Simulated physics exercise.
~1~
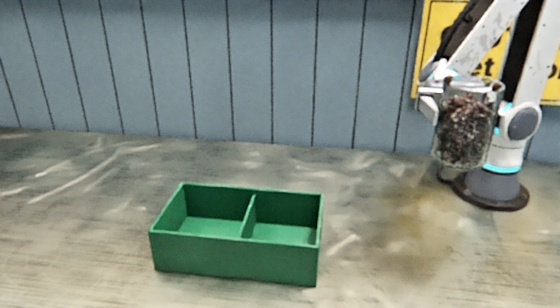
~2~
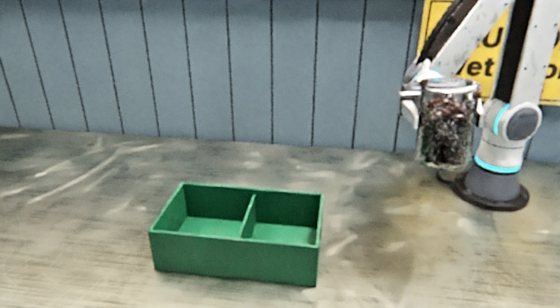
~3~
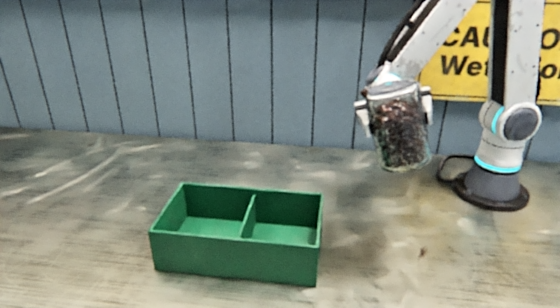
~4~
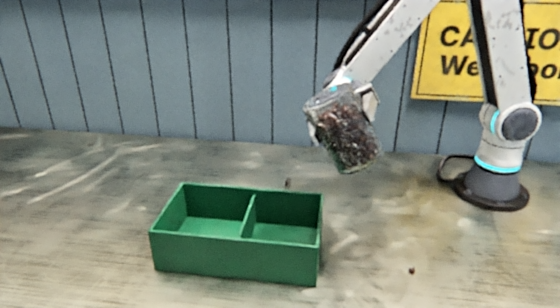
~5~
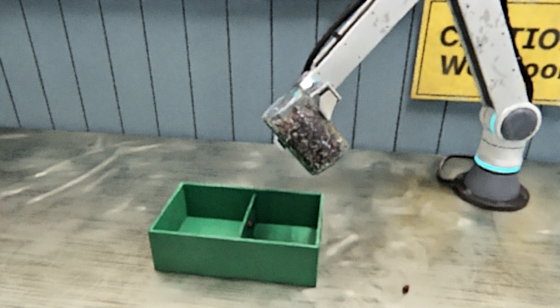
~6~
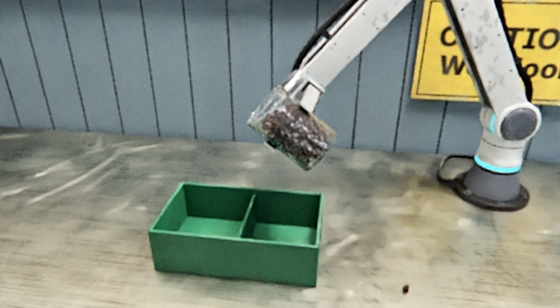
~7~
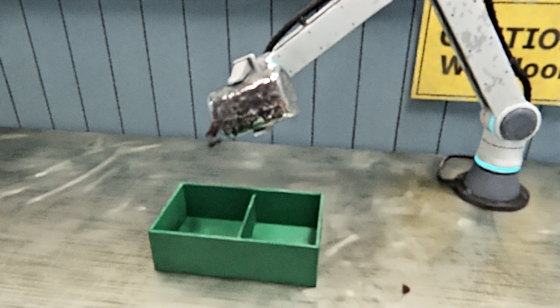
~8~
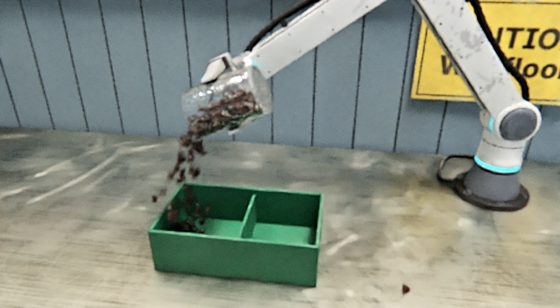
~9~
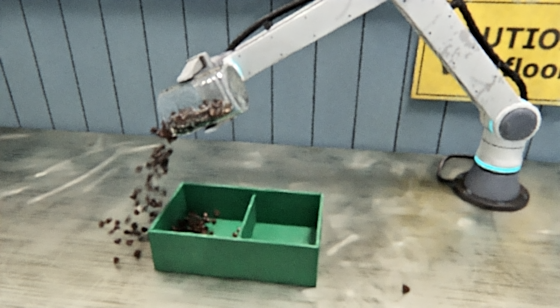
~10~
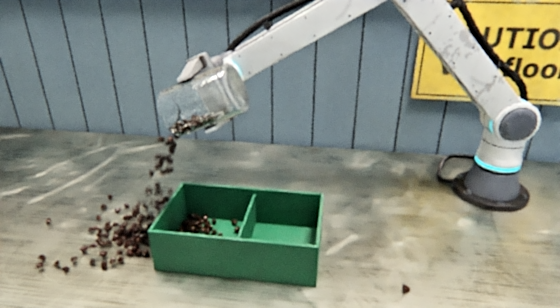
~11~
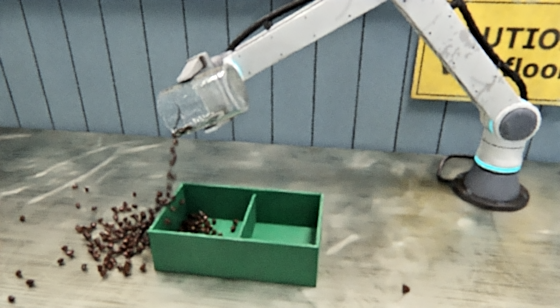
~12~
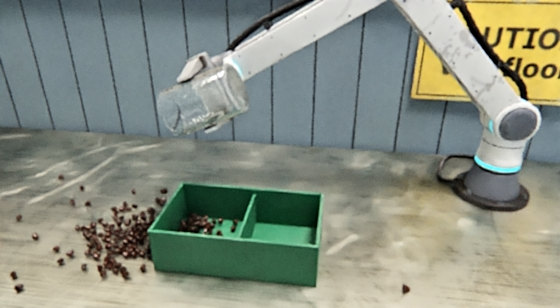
A robot arm carried a clear tumbler of dark beans leftward over a divided green box and tipped it, pouring some into the left section, but many spilled past the edge and lay scattered on the table as the tumbler emptied.
